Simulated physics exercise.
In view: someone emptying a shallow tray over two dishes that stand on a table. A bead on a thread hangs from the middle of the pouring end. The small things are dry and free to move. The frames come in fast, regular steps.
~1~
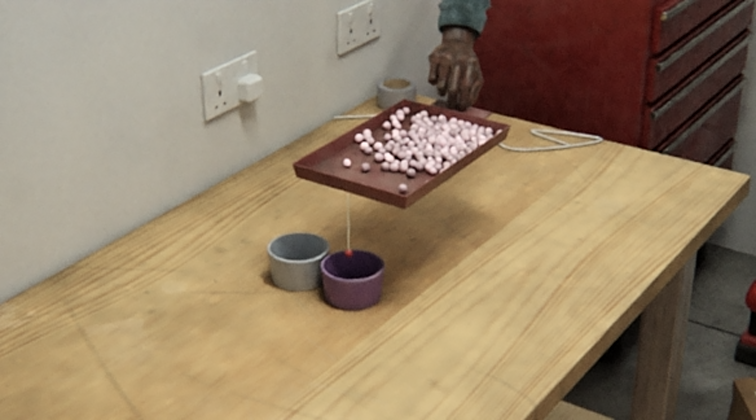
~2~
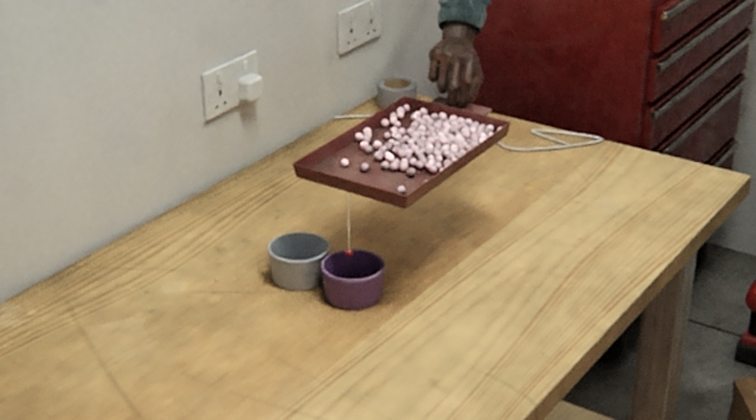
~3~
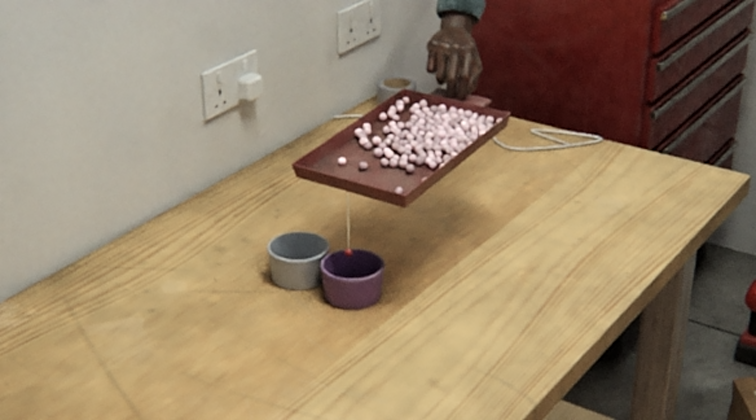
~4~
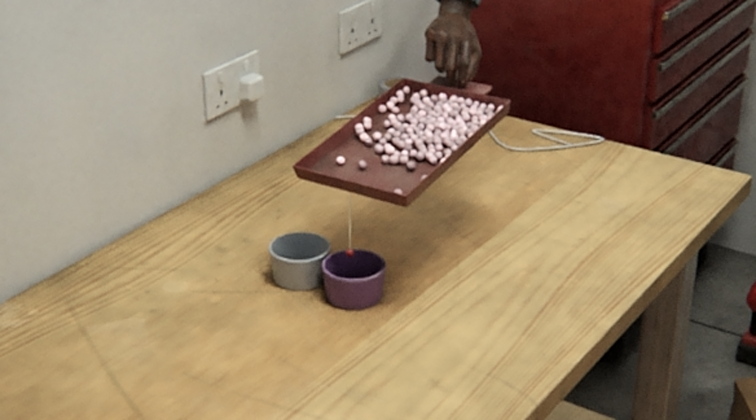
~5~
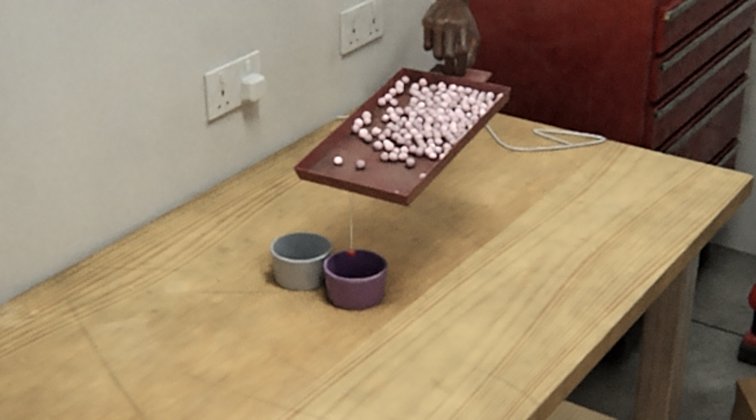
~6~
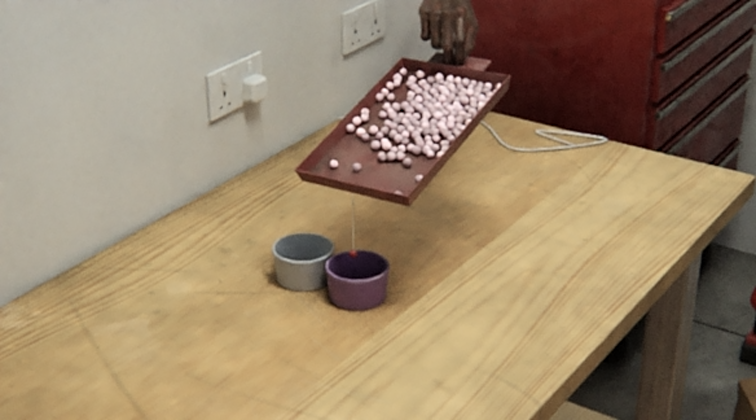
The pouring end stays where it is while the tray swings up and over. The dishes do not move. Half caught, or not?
They take less than half between them.
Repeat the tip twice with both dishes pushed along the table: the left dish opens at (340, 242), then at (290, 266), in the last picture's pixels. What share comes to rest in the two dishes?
About 0 and 80 per cent.
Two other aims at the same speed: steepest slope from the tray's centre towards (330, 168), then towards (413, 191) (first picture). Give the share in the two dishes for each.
First some 70, then 0 per cent.
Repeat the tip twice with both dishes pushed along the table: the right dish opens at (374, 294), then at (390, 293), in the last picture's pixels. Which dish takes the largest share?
In turn: The left dish; the left dish.
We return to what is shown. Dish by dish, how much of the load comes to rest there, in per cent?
About: Left dish 10, right dish 0 per cent.
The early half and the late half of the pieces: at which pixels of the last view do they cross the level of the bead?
First near (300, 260), later near (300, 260).
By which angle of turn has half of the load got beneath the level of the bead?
Near 95 degrees.
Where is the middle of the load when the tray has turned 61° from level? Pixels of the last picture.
Close to (334, 179).
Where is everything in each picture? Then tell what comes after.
The first picture shows corners of the pouring end near (296, 163) and (405, 195), level; middle of the load near (431, 141), sugar pearls; left dish near (281, 271); right dish near (335, 290); bead on its thread near (349, 253).
The second picture shows corners of the pouring end near (297, 163) and (405, 194), level; middle of the load near (431, 141).
The third picture shows corners of the pouring end near (296, 164) and (404, 194), tipped barely, lowest at the left corner; middle of the load near (430, 136), only a few on the move.
The fourth picture shows corners of the pouring end near (296, 165) and (405, 194), tipped a little, lowest at the left corner; middle of the load near (430, 128), a little on the move.
The fifth picture shows corners of the pouring end near (297, 167) and (405, 193), tipped a little, lowest at the left corner; middle of the load near (429, 121), a little on the move.
The sixth picture shows corners of the pouring end near (298, 169) and (406, 194), tipped clearly, lowest at the left corner; middle of the load near (426, 116), the bulk on the move; left dish near (286, 272); right dish near (340, 291).
Shortly afterwards, tray tipped steeply; near two thirds on the tray; a little outside both; a little in the air.
Next, tray tipped right over; near a quarter on the tray; a little in the left dish; near half outside both; near a quarter in the air.
Some moments later, tray tipped past a quarter turn; a little in the left dish; all but a few outside both.
In the end, tray tipped past a quarter turn; none at all in the right dish; a little in the left dish; all but a few outside both.
